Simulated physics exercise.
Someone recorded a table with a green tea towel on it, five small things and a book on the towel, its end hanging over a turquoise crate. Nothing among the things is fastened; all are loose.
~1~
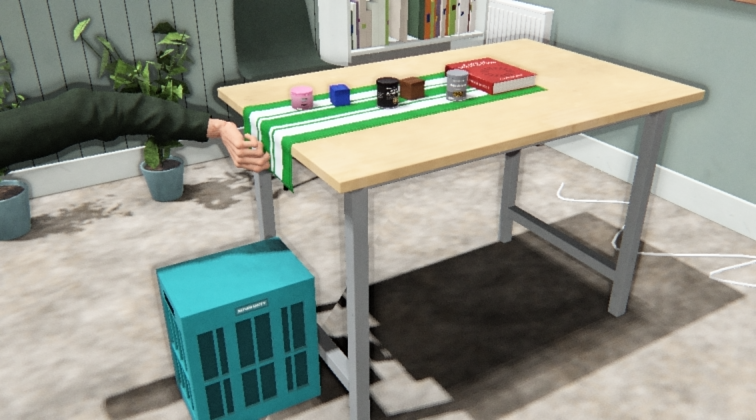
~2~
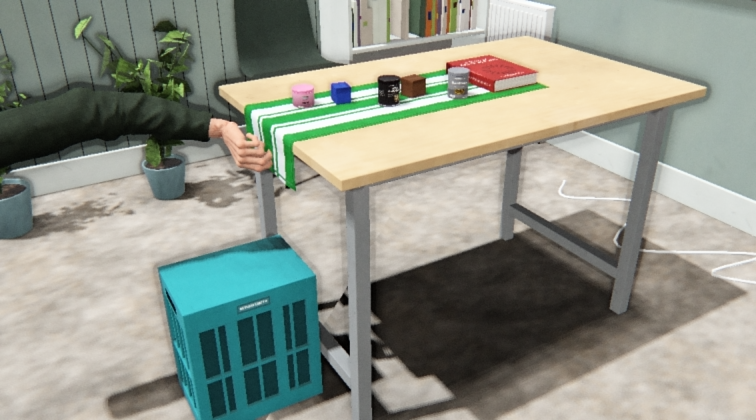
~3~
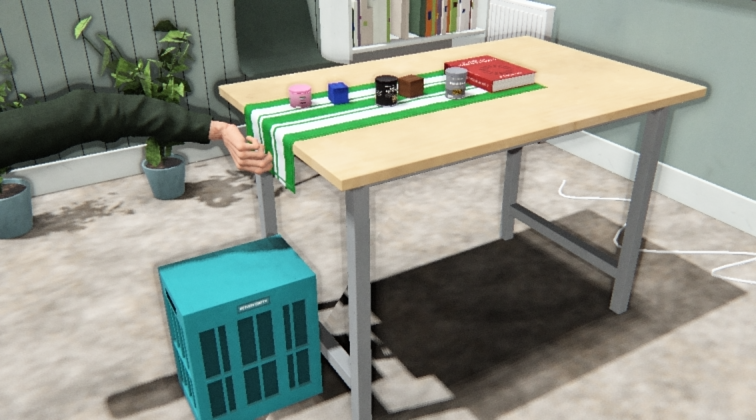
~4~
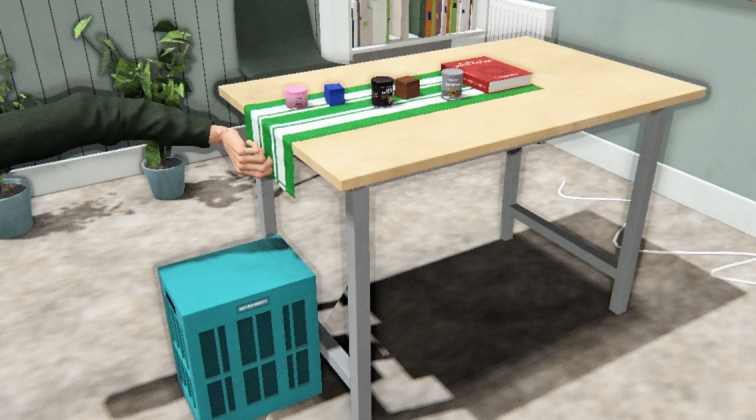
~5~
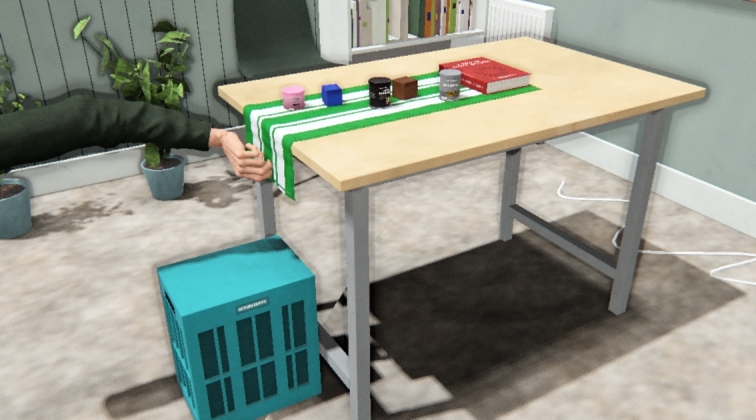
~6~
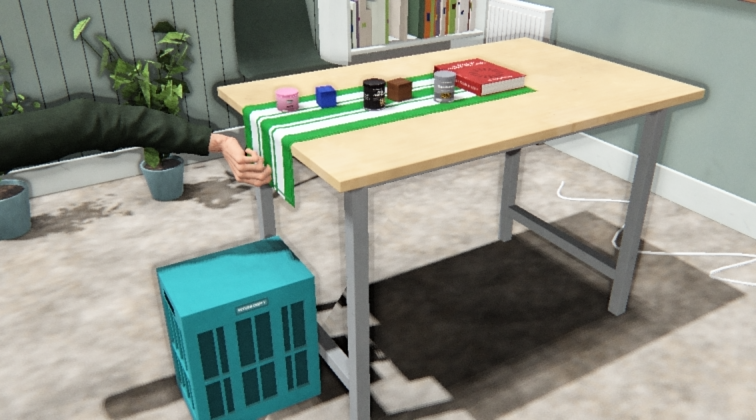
Hand slowly pulling a green and white striped cloth at a table's left edge, small pots, cubes and red book shifting slightly left.
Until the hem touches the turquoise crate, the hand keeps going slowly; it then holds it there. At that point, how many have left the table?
Two.
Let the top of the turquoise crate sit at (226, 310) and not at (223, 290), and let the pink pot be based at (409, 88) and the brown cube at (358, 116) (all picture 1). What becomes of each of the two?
Outcome for the pink pot: It stays. Outcome for the brown cube: It is lost.
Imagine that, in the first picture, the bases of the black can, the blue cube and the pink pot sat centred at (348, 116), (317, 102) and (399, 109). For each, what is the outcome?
Watch the black can go down, the blue cube go down and the pink pot hang on.
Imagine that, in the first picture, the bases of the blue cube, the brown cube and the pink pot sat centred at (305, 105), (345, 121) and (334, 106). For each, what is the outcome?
The blue cube ends up off the top, the brown cube ends up off the top, the pink pot ends up off the top.
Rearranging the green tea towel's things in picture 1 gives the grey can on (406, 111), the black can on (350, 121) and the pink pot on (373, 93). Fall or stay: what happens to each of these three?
Of these three, the grey can rides it out, the black can takes a tumble, the pink pot rides it out.
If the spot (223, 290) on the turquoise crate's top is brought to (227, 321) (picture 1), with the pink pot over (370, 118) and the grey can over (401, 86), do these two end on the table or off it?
In the end the pink pot gets dislodged; meanwhile the grey can rides it out.
A little later, hem near (271, 207); all still up.
Next, hem near (272, 240); pink pot gone.
Later still, hem on the crate; pink pot and blue cube gone.
When it is over, hem on the crate; pink pot and blue cube gone. The table loses two.
